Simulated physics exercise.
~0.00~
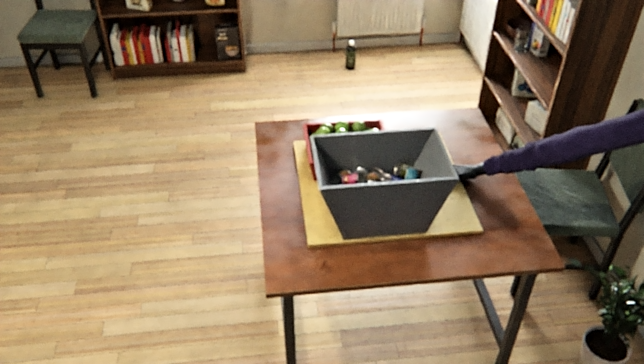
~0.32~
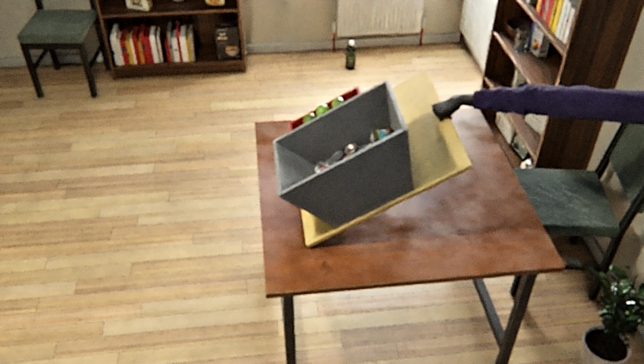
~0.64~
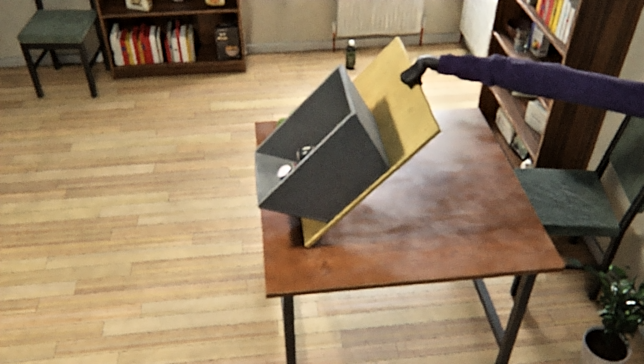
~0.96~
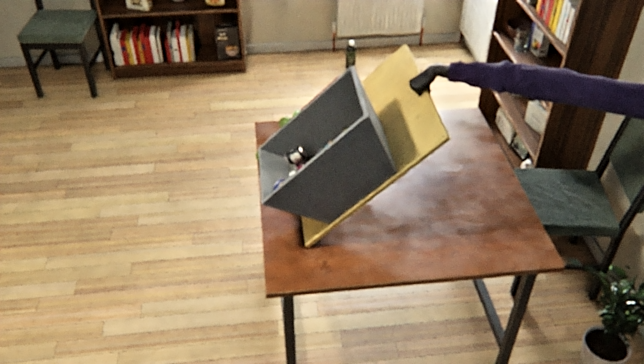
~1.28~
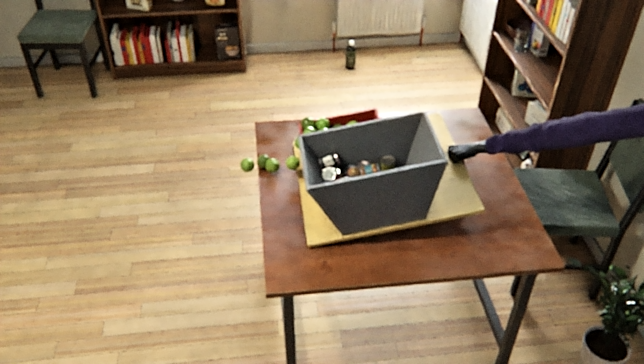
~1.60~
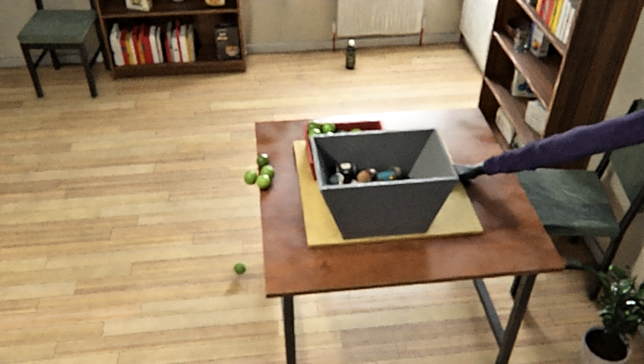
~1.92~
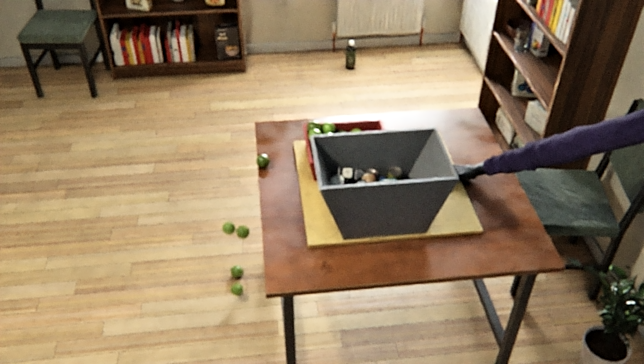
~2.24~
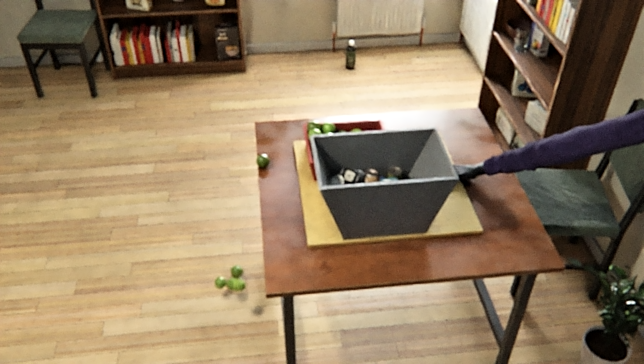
A purple-sleeved arm tipped a board holding a grey crate of small tins and a red crate of green apples steeply to the left, then lowered it flat; a few apples rolled off the table onto the floor, while the tins stayed in their crate.
